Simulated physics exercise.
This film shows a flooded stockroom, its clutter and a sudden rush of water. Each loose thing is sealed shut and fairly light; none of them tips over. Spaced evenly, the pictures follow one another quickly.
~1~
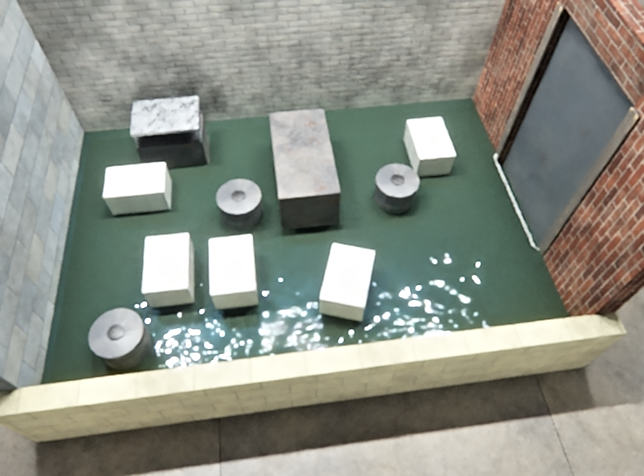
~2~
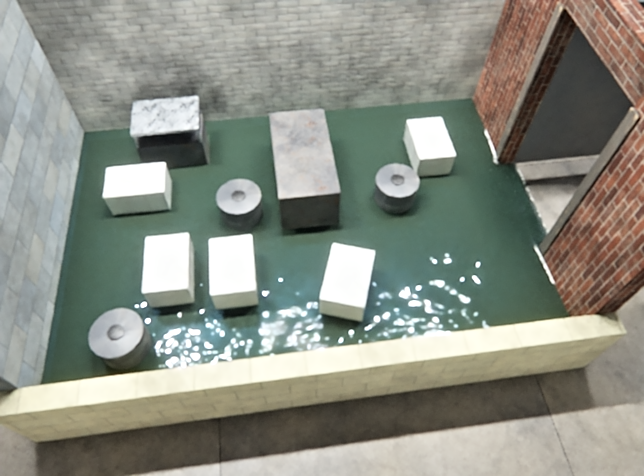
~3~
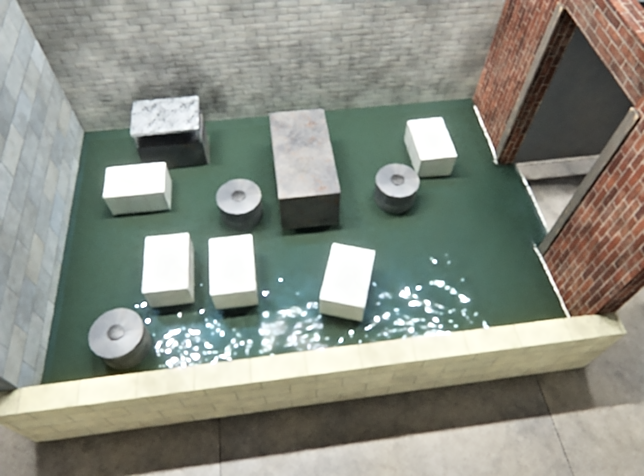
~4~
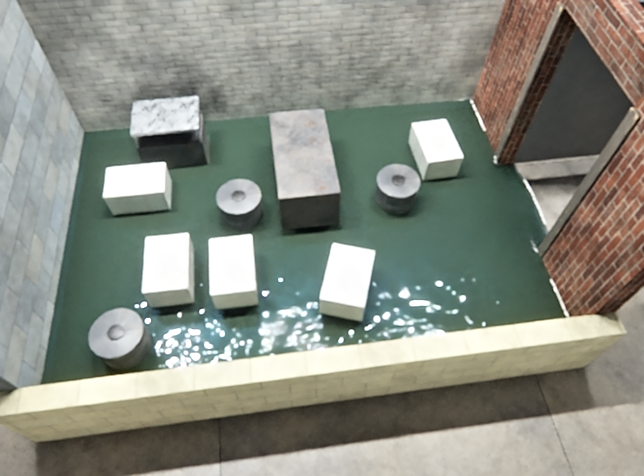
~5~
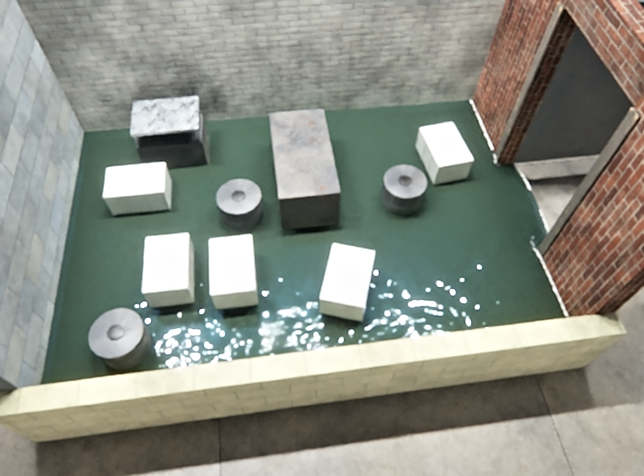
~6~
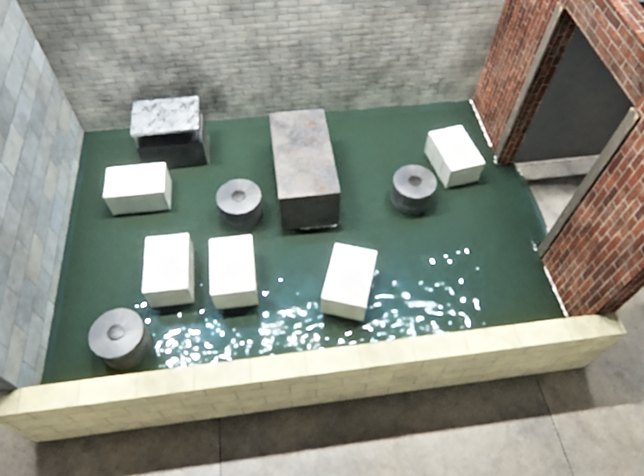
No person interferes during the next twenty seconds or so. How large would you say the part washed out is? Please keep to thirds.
The likely share is a third through two thirds.
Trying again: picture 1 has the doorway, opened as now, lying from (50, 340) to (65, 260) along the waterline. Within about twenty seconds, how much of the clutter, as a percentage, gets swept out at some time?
I reckon close to 80 per cent.
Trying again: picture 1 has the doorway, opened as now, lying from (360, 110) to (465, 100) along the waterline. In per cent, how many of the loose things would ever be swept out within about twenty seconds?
Roughly 50 in a hundred.
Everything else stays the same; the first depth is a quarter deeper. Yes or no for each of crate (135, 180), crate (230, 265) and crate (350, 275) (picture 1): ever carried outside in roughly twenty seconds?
Held back, escapes, escapes.
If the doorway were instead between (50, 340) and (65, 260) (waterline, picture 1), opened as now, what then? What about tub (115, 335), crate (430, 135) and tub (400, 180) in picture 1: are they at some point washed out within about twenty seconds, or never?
Item one gets away, item two doesn't escape, item three doesn't escape.
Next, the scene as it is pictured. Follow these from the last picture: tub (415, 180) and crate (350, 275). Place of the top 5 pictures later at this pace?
They end up close to (457, 178) and close to (392, 265).
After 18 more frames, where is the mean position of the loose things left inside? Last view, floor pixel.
What remains is centred near (313, 267).
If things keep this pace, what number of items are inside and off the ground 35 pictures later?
4 in all.
A moment on, 1 of 8 are out; 7 afloat.
Next, 2 of 8 are out; 6 afloat.
Later, 4 of 8 are out; 4 afloat.
In the end, 5 of 8 are out; 3 afloat.
